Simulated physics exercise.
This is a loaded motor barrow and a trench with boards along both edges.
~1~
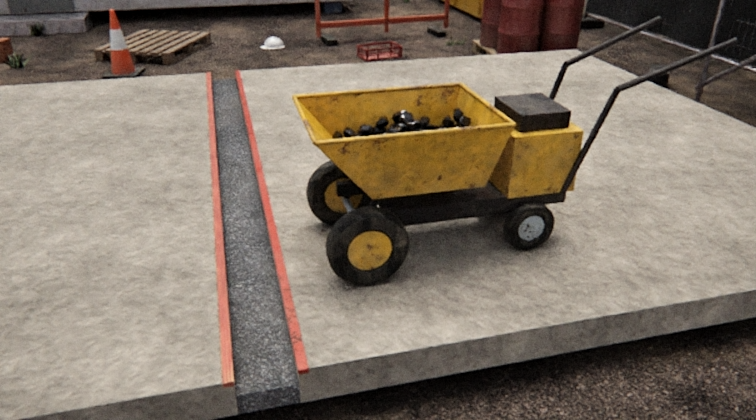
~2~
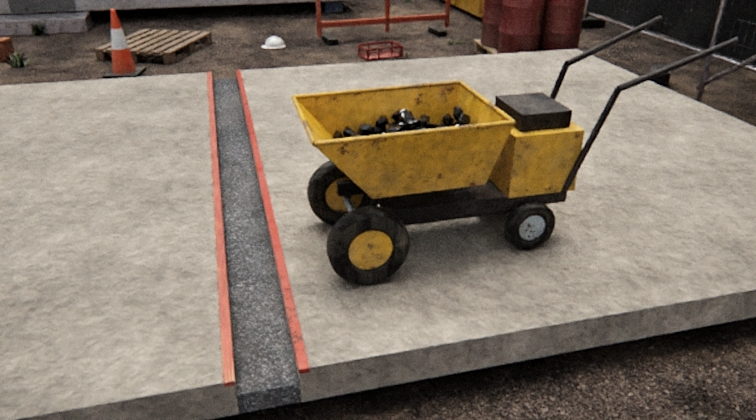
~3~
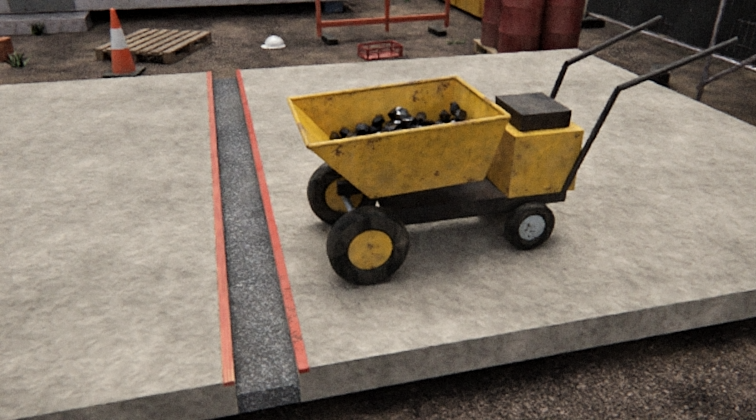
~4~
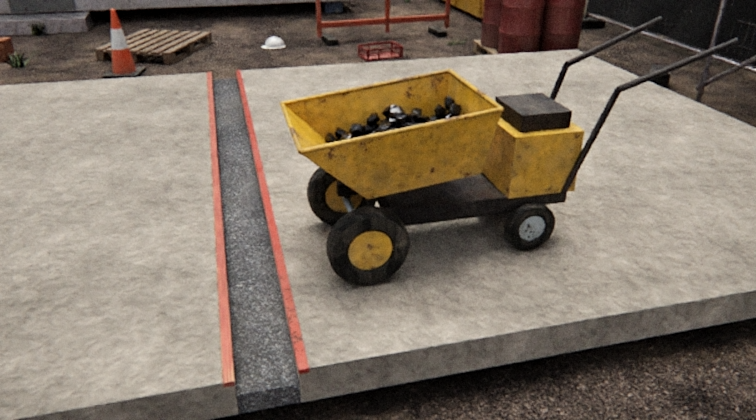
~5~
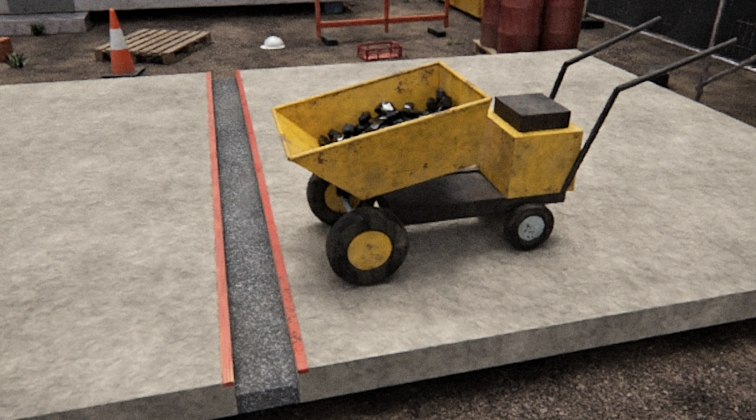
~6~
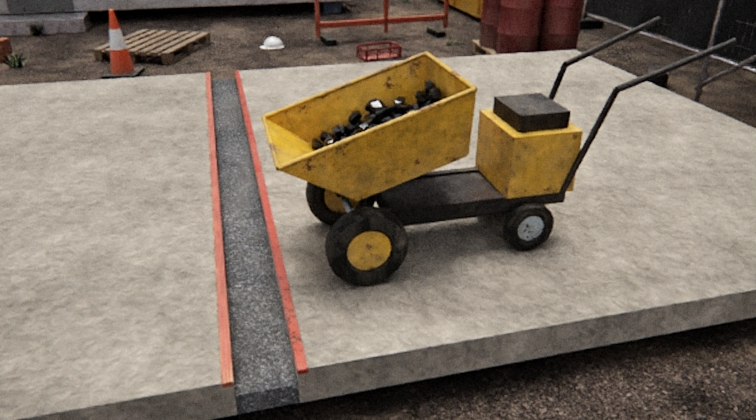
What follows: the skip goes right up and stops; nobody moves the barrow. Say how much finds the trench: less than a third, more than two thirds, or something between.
Between the edges lies less than a third of the load.
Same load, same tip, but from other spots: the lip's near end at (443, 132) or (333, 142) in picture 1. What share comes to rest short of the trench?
In turn 50 and 0 in a hundred.
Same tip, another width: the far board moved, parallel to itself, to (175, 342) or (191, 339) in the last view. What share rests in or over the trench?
Roughly 70 per cent, and 60 per cent.
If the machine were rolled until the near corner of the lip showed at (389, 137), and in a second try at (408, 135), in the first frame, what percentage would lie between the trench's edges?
Roughly 60 per cent, and 40 per cent.
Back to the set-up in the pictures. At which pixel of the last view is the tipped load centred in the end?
Roughly at (202, 267).
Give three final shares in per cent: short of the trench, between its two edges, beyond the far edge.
In per cent, short 0, between 25 and beyond 55.
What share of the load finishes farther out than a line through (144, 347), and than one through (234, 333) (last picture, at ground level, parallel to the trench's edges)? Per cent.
About 10 and 60 per cent.
Shortly afterwards, skip tipped steeply; the whole lot in the skip.
Next, skip tipped steeply; all but a few in the skip; only a few in or heaped over the trench; a little beyond it.
Some moments later, skip tipped right over; near a third in the skip; a little in or heaped over the trench; near half beyond it.
In the end, skip tipped right over; near a quarter in the skip; near a quarter in or heaped over the trench; near half beyond it.
